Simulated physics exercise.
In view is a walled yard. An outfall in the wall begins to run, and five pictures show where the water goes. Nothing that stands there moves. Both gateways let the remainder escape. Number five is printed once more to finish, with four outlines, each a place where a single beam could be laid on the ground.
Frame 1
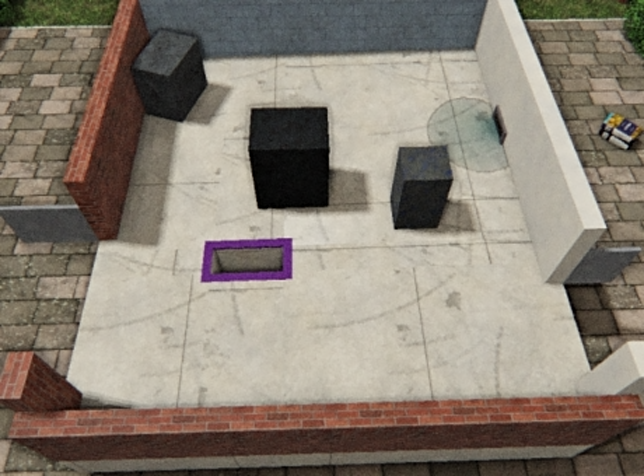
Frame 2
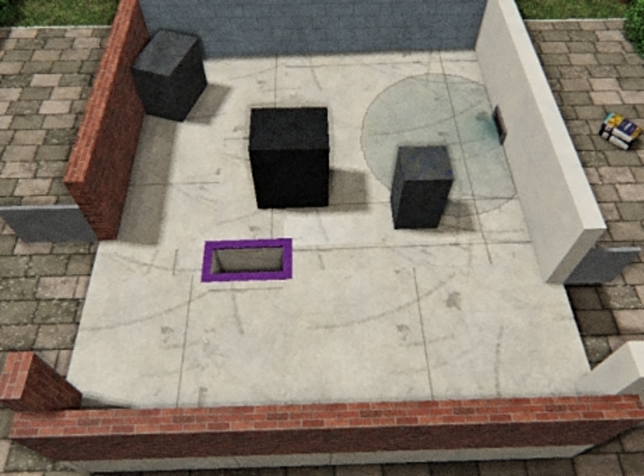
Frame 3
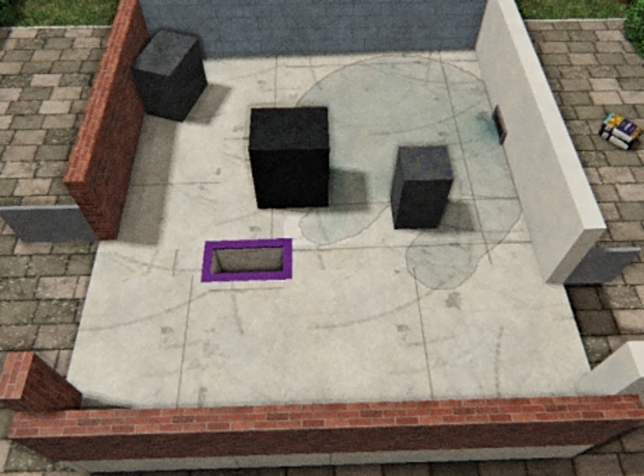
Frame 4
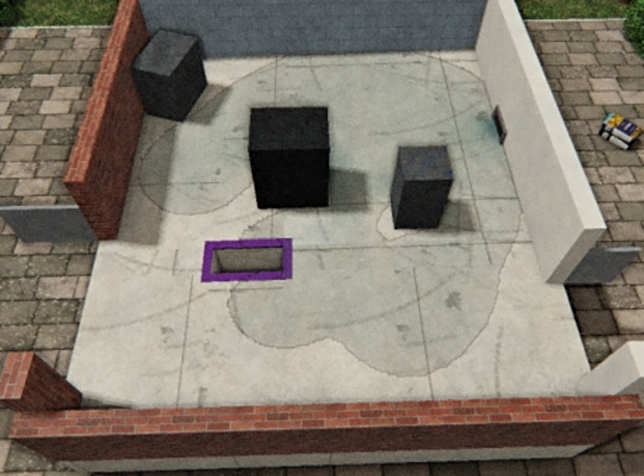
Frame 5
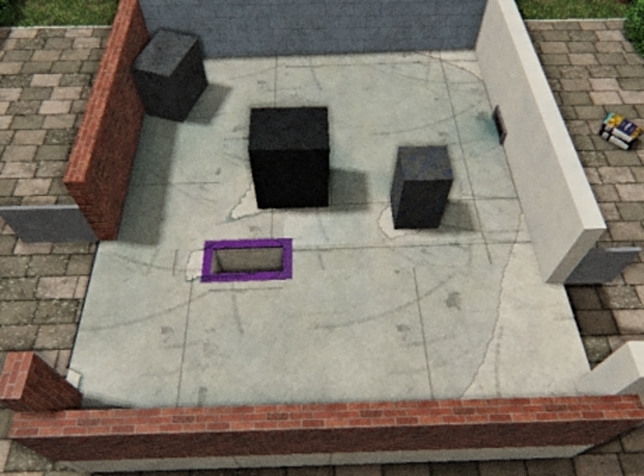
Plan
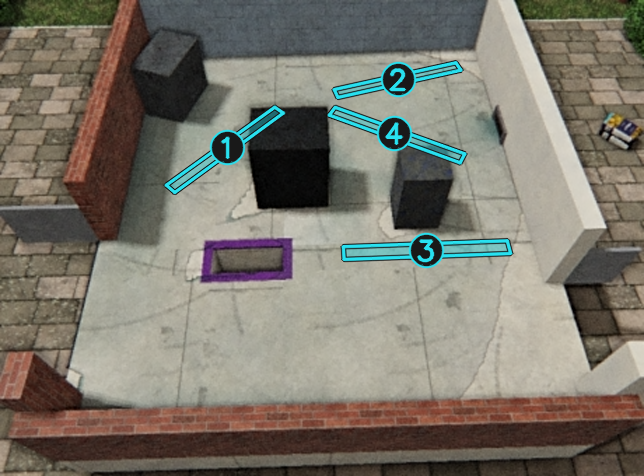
Walled yard with dark blocks slowly flooding as water spreads from the right wall, around the blocks and into a purple-rimmed drain.
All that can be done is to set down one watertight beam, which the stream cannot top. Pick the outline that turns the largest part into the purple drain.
Take 3.
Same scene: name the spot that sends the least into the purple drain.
4 it is.
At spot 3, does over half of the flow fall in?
No, it does not.
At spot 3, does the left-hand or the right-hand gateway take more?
More leaves on the left.
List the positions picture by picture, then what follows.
Outfall at (501, 125); purple drain at (248, 260); open gate at (102, 310); open gate at (559, 331); water covers 4 % of the ground and shows as far out as (460, 164); purple drain still dry.
Water covers 15 % of the ground and shows as far out as (369, 149); purple drain still dry.
Water covers 30 % of the ground and shows as far out as (311, 219); purple drain still dry.
Water covers 57 % of the ground and shows as far out as (150, 187); purple drain taking water.
Water covers 82 % of the ground and shows as far out as (87, 359); purple drain taking water.
On the marked copy, 1 from (170, 188) to (279, 110); 2 from (336, 93) to (458, 66); 3 from (343, 253) to (508, 247); 4 from (332, 111) to (462, 158).
If 1 is chosen, about 11 % of the stream runs into the purple drain, about 89 % out by the gates.
If 2 is chosen, about 10 % of the stream runs into the purple drain, about 90 % out by the gates.
If 3 is chosen, about 22 % of the stream runs into the purple drain, about 78 % out by the gates.
If 4 is chosen, about 5 % of the stream runs into the purple drain, about 95 % out by the gates.
